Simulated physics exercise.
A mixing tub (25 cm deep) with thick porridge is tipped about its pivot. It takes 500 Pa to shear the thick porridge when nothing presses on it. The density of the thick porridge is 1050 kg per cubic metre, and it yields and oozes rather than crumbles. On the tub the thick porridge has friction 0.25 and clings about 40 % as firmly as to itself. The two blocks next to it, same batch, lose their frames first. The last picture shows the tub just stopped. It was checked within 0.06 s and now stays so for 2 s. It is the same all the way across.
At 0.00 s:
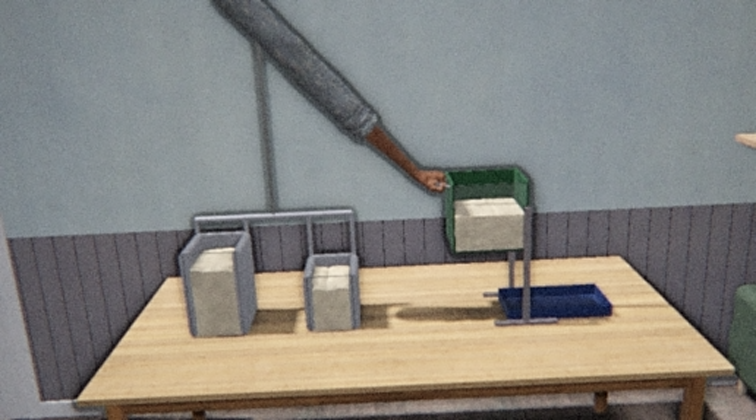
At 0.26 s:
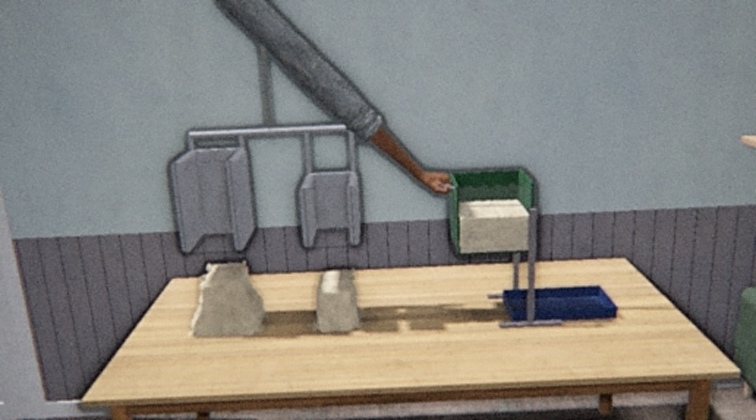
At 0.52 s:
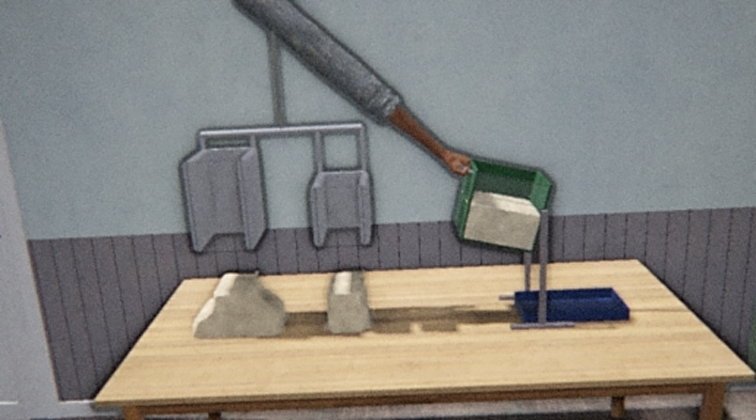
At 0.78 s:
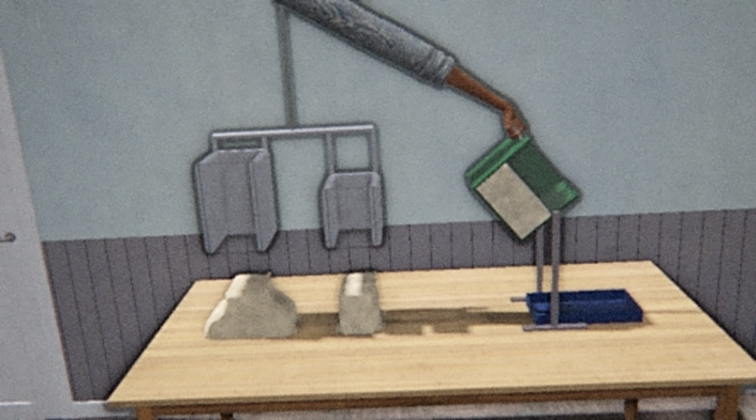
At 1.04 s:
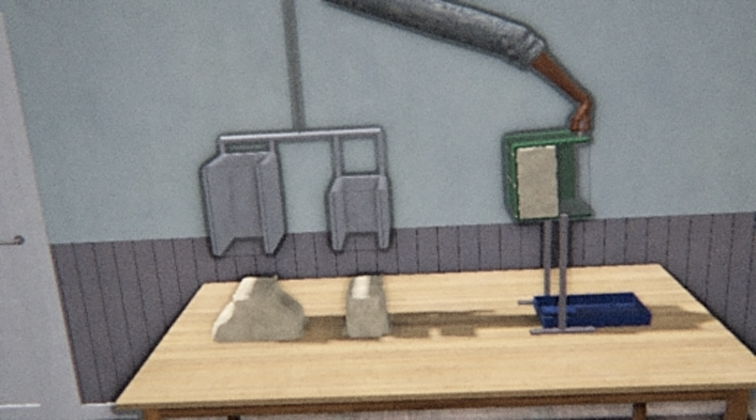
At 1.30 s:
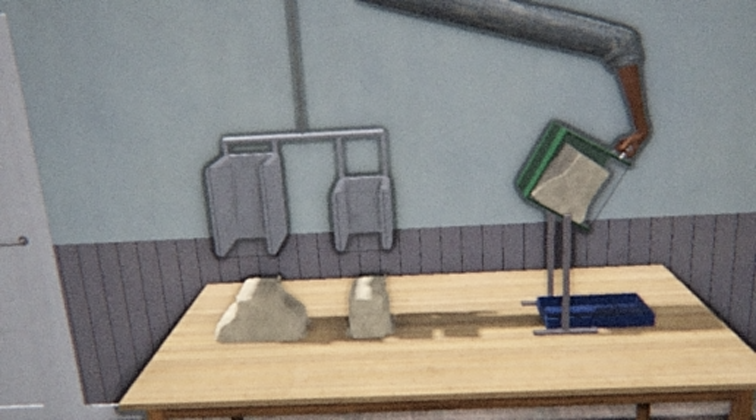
Two gray molds lifted off pale blocks on a table, and the larger left block slumped while the smaller kept its height; then a gray-sleeved arm turned a green tub clockwise past its side.
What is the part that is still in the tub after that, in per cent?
It comes to some 0 %.
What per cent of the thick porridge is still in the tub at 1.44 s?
Some 50 per cent.
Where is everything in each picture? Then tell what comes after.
Handle-side rim at (454, 186), tilt 0 degrees; highest point of the thick porridge at (490, 215); test blocks 29 cm, 18 cm high (left to right), in the first frame.
Handle-side rim at (459, 187), tilt 0 degrees; highest point of the thick porridge at (495, 216); test blocks 23 cm, 18 cm high (left to right), in the second frame.
Handle-side rim at (479, 172), tilt 14 degrees; highest point of the thick porridge at (476, 204); test blocks 19 cm, 18 cm high (left to right), in the third frame.
Handle-side rim at (531, 142), tilt 51 degrees; highest point of the thick porridge at (504, 167); test blocks 19 cm, 18 cm high (left to right), in the fourth frame.
Handle-side rim at (590, 142), tilt 88 degrees; highest point of the thick porridge at (551, 148); test blocks 19 cm, 18 cm high (left to right), in the fifth frame.
Handle-side rim at (630, 166), tilt 121 degrees; highest point of the thick porridge at (582, 156); test blocks 19 cm, 18 cm high (left to right), in the sixth frame.
By 1.44 s, the tub is at 121 degrees and holds 48 %.
By 1.61 s, the tub is at 121 degrees and holds 0 %.
By 1.78 s, the tub is at 121 degrees and holds 0 %.
By 1.95 s, the tub is at 121 degrees and holds 0 %.
By 3.30 s, at the end, the tub is at 121 degrees and holds 0 %.
